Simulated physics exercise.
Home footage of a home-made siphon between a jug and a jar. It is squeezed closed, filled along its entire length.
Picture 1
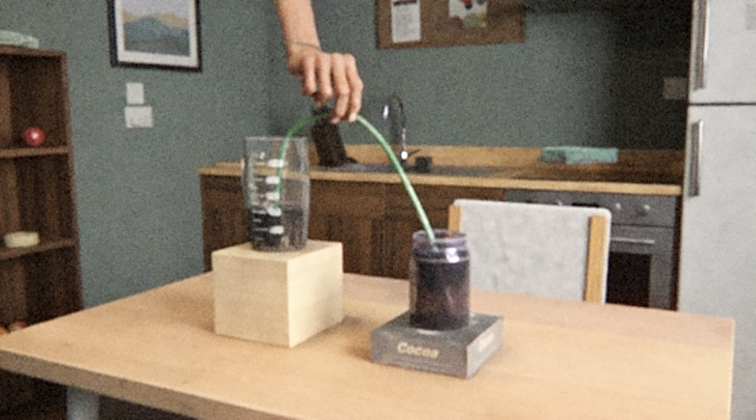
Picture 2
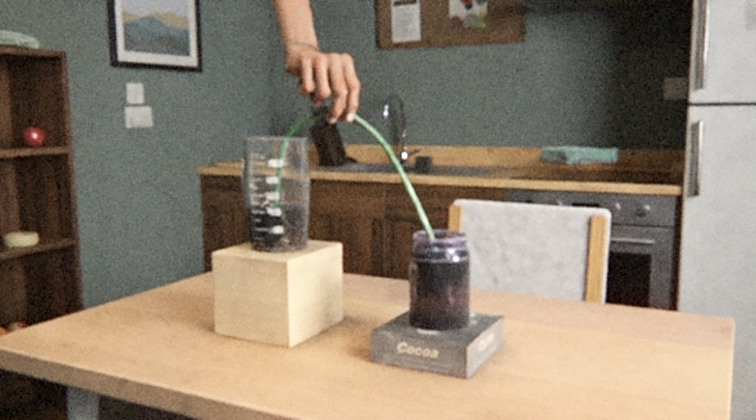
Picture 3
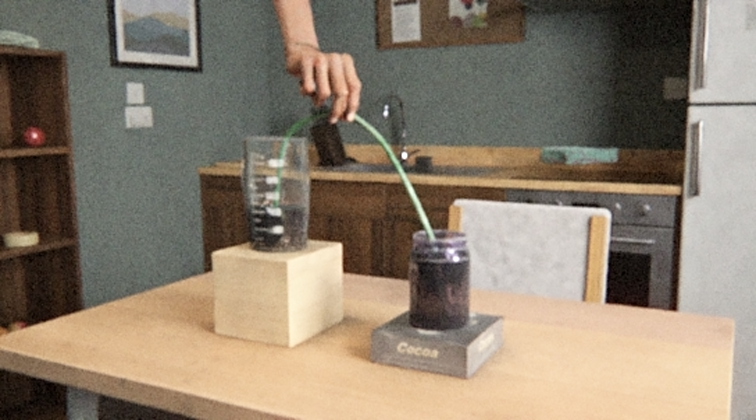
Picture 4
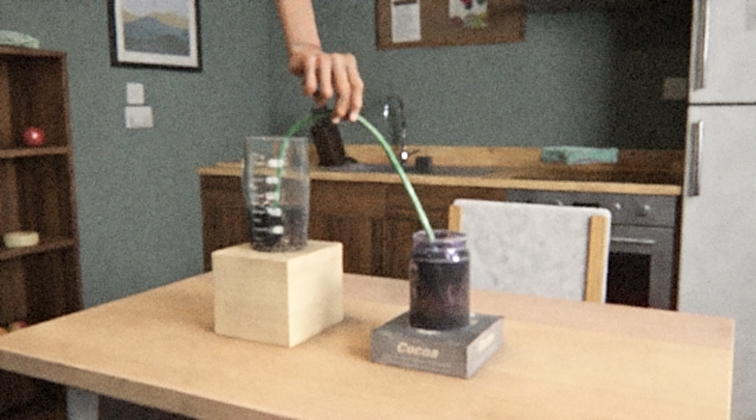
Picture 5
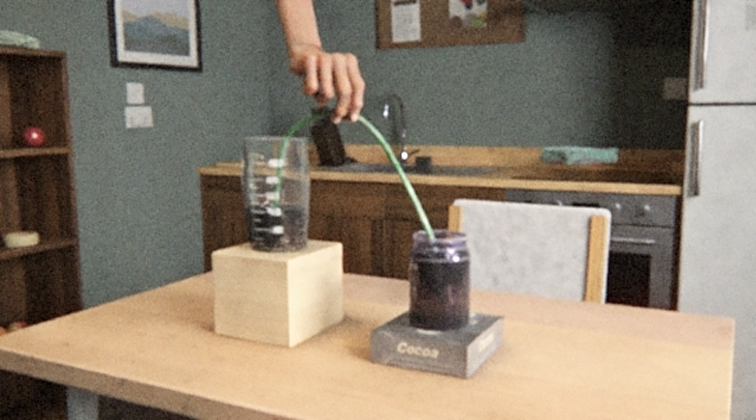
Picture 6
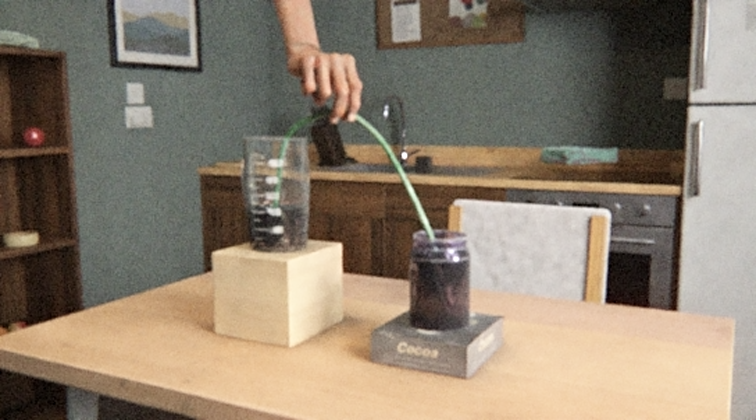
A hand pinches a green hose that arches from a clear jug on a wooden block, at left, down into a dark-filled jar on a cocoa packet, at right. It keeps its grip throughout, and the hose and both liquid levels show no visible change.
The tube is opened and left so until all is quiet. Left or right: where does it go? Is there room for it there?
Watch it head off to the right - and the one it fills spills over.
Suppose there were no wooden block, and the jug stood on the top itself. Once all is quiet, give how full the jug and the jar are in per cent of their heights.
Once things settle, the first sits at 55 percent and the second at 40 percent.
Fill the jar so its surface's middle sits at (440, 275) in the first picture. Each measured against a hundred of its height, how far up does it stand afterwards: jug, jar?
15 % then 90 %, roughly.
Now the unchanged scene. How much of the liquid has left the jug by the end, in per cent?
About 45 in a hundred.
Shortly, the jug is about a third full; the jar is nearly full.
Then, the jug is about a quarter full; the jar is full to the brim; the lower one has lost some.
At the finish, the jug is about a quarter full; the jar is full to the brim; the lower one has lost some; the two surfaces are level.
